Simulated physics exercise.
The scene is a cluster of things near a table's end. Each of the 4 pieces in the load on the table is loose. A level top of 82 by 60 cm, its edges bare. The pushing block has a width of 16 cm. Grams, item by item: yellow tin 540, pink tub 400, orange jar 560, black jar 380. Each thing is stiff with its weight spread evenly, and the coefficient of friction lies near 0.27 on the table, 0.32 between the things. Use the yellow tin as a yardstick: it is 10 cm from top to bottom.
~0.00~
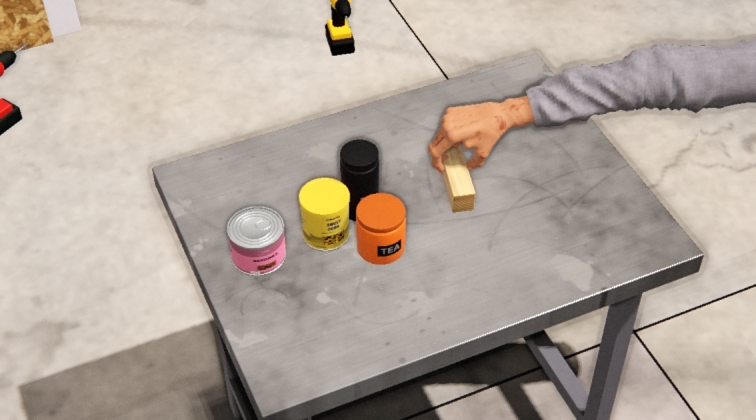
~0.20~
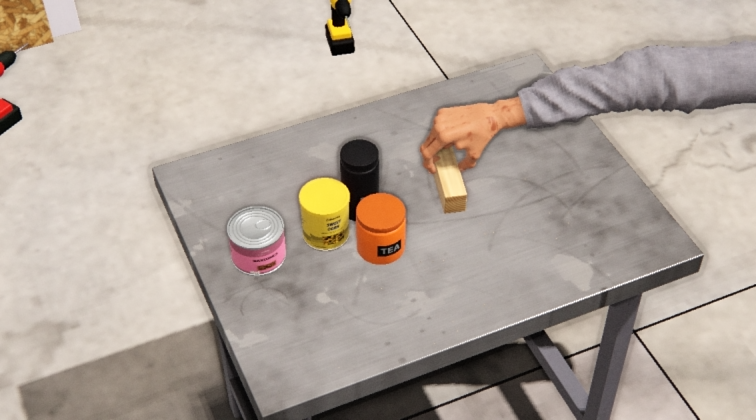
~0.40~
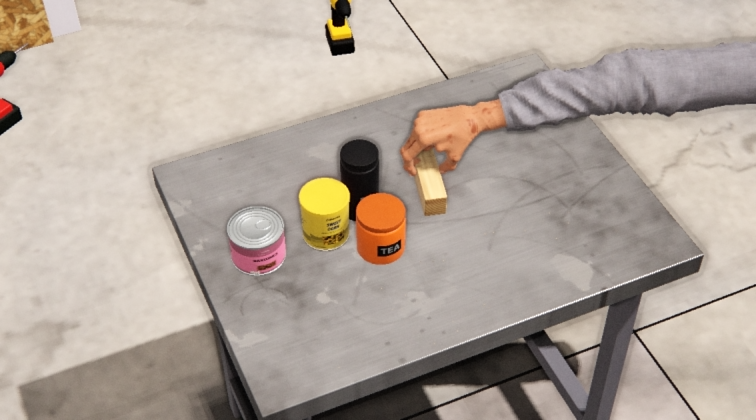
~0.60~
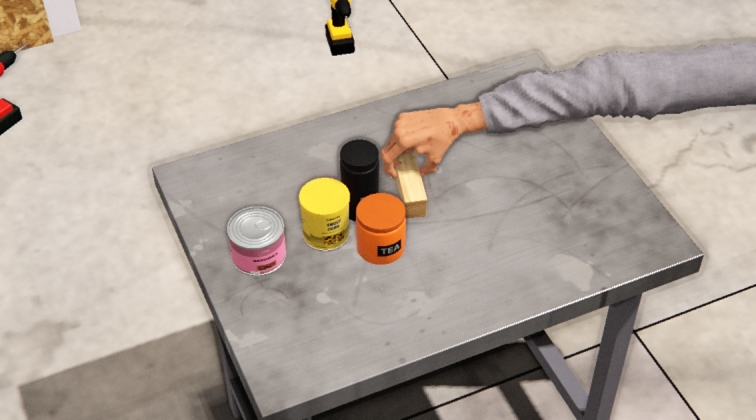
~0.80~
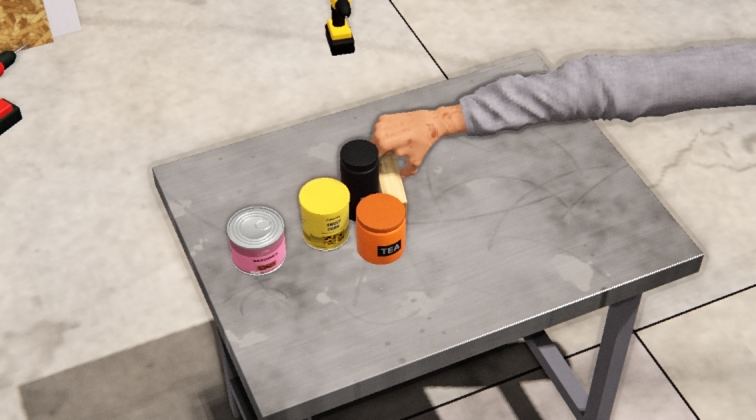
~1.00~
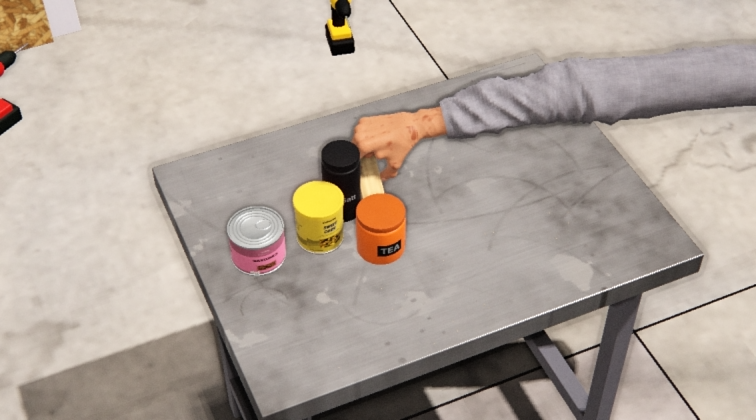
In this clip, a hand slides a small wooden block leftward across a gray table, passing behind an orange jar labeled tea, then pushes a black jar left, and a yellow tin shifts slightly while a pink tub stays still.
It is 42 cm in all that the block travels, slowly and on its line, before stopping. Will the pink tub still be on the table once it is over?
Safe.
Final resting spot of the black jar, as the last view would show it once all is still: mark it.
It ends up near (192, 194).
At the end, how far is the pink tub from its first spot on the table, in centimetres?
Net distance near 3 cm.
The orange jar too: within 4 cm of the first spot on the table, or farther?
As for the orange jar, it stays where it was.
Around 1.50 s, 25 cm of push; pink tub shifted 2 cm near (248, 244); black jar shifted 12 cm; yellow tin shifted 5 cm.
Around 1.90 s, 32 cm of push; pink tub shifted 3 cm near (243, 247); black jar shifted 20 cm; yellow tin shifted 7 cm.
Finally (2.9 s), not toppled but over 4 cm from the start, yellow tin and black jar; the other 2 still in place (within 4 cm). Final places as that camera would see them, pink tub near (243, 247).
